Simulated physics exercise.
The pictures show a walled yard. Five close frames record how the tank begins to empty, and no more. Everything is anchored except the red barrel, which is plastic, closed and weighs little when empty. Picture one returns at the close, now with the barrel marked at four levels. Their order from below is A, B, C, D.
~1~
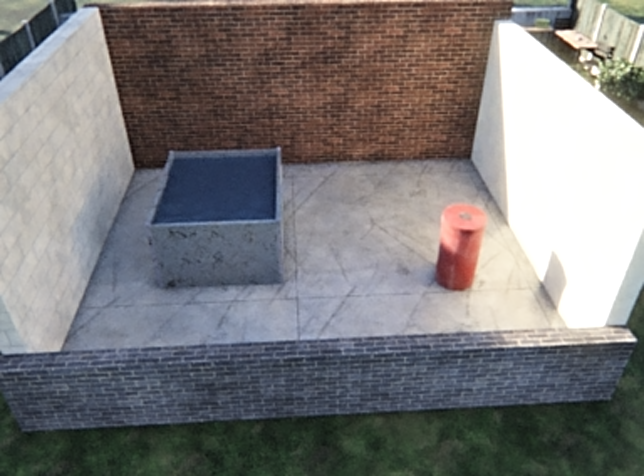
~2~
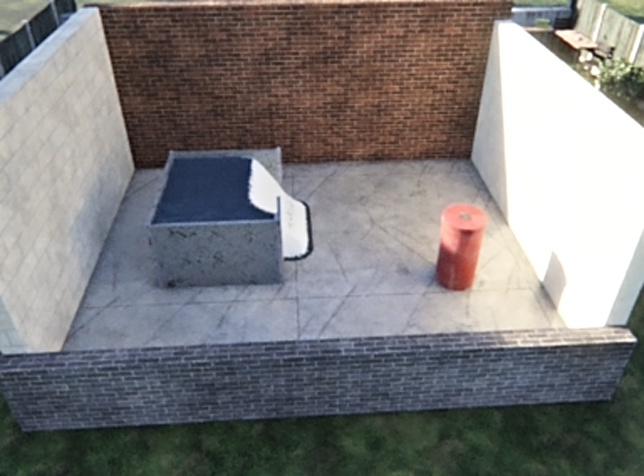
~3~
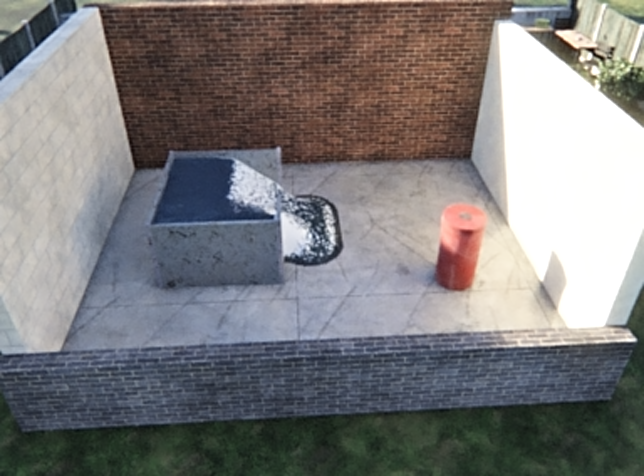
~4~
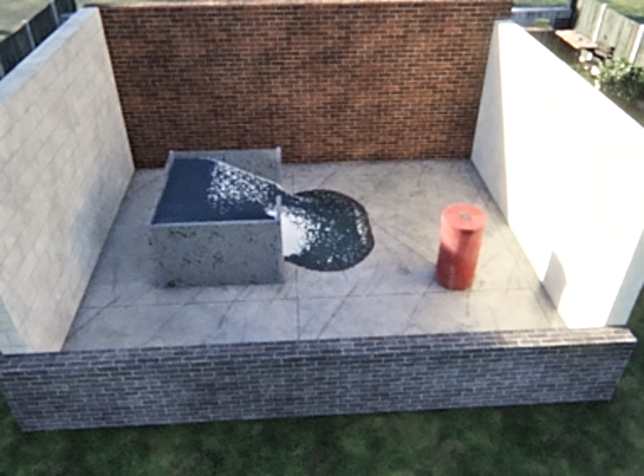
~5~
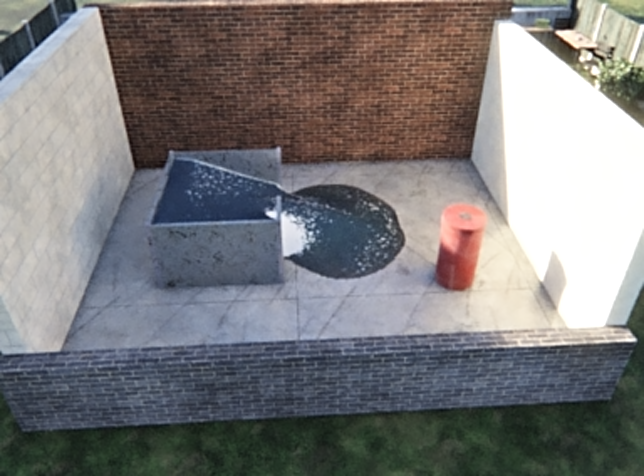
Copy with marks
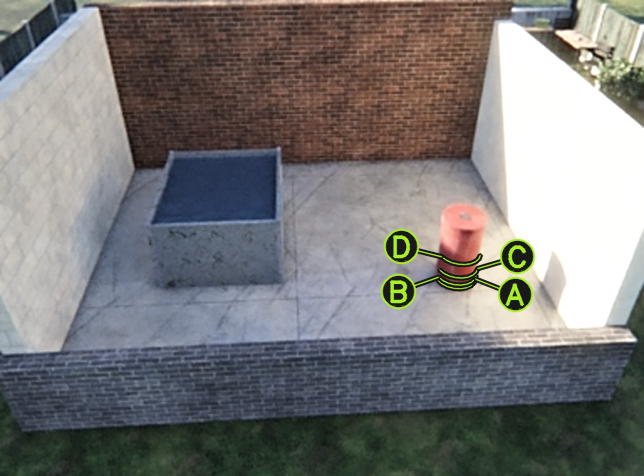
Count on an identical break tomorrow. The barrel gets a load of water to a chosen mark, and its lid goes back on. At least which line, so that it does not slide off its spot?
The limit is D.
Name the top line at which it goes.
C it is.
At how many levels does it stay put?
One.
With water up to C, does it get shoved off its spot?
Yes.
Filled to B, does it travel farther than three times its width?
Yes.
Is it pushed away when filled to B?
Yes, it does.
On the marked copy, A at (460, 288); B at (460, 285); C at (462, 278); D at (464, 264); from the bottom up A, B, C, D.
With A, it is pushed about 9 times its own width away.
With B, it is pushed about 7 times its own width away.
With C, it is pushed about its own width away.
With D, it does not move.
